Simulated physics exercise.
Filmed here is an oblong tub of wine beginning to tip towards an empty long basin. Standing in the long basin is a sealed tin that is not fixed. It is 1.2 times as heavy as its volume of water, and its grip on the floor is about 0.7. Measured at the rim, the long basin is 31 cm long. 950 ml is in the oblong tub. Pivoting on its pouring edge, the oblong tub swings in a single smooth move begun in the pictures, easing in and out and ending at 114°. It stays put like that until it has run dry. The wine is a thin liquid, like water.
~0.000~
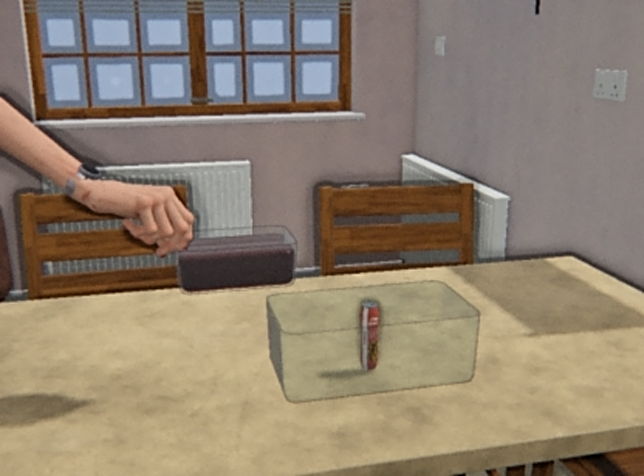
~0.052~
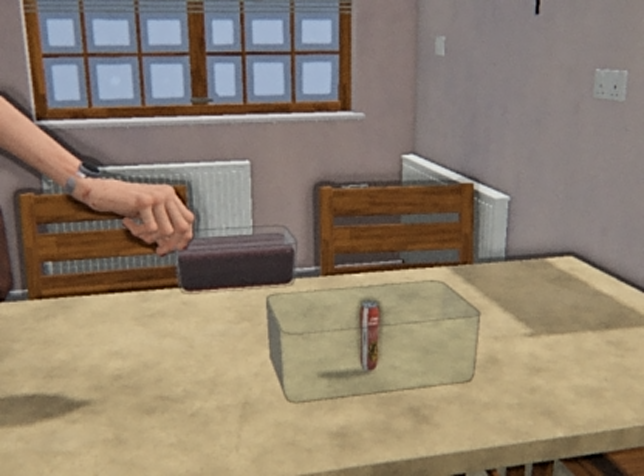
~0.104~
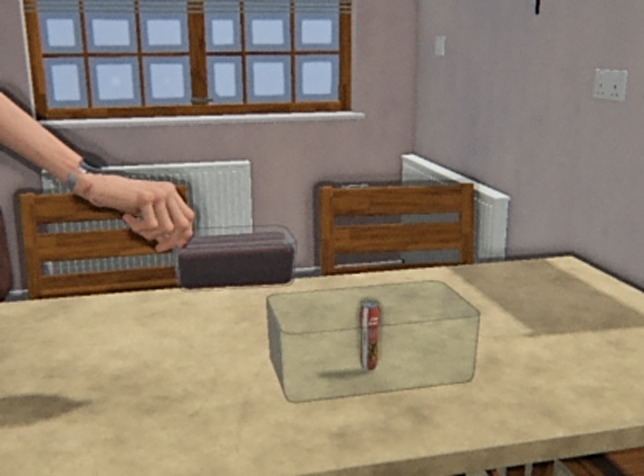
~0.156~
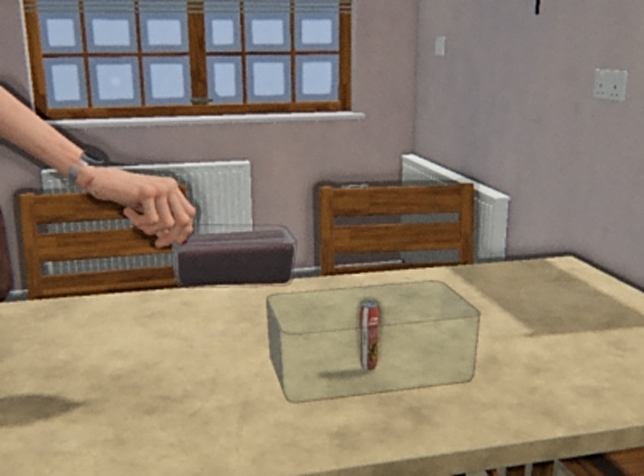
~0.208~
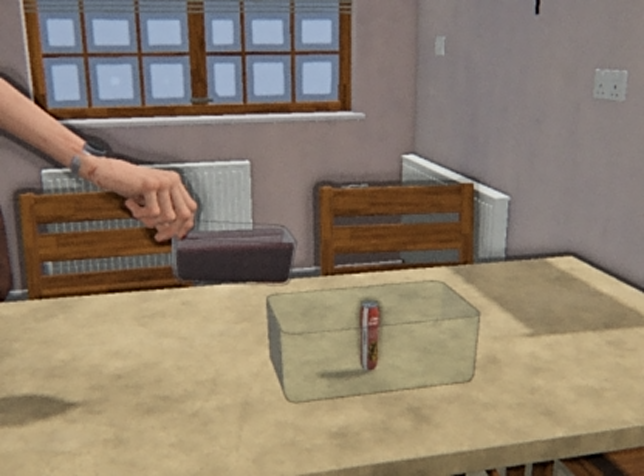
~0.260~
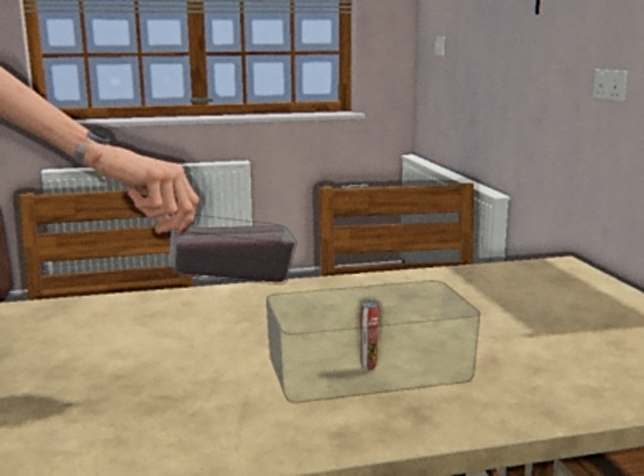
A hand held a clear oblong tub of dark wine above a table, behind an empty long basin and a small red tin, and slowly tilted it a little to the right.
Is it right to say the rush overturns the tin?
I expect it to overbalance.
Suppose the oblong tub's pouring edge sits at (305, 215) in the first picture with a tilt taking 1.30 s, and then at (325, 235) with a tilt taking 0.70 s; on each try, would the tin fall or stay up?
Run one: It does not tip. Run two: It does not tip.
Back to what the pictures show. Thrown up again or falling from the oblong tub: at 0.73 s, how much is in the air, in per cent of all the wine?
Near 44 per cent at that time.
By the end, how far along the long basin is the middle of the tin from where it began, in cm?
Around 7.5 cm.
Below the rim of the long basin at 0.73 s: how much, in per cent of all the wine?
20 %, give or take.
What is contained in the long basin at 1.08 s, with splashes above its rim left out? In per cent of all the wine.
Some 84 per cent.
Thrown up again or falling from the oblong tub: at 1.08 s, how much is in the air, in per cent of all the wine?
Around 7 per cent of the liquid is in flight.
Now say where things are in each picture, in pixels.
In the first frame, it leans 0°; its right rim is at (291, 235); the wine meets the walls at (176, 249) and (289, 241); the long basin's rim runs from (274, 315) to (461, 298); the tin's top is at (370, 307).
In the second frame, it leans 0°; its right rim is at (291, 235); the wine meets the walls at (176, 248) and (289, 240).
In the third frame, it leans 2°; its right rim is at (291, 235); the wine meets the walls at (176, 247) and (289, 239).
In the fourth frame, it leans 4°; its right rim is at (291, 235); the wine meets the walls at (176, 245) and (288, 238).
In the fifth frame, it leans 7°; its right rim is at (291, 235); the wine meets the walls at (175, 241) and (289, 236).
In the sixth frame, it leans 10°; its right rim is at (291, 235); the wine meets the walls at (174, 238) and (289, 232).
After 0.73 s the tilt is 66° and 36 per cent is still to pour; the tin stands where it began.
After 1.08 s the tilt is 104° and 4 per cent is still to pour; the tin lies on its side.
After 1.44 s the tilt is 114° and 0 per cent is still to pour; the tin lies on its side.
After 1.83 s the tilt is 114° and 0 per cent is still to pour; the tin lies on its side.
In the end the tin lies on its side.
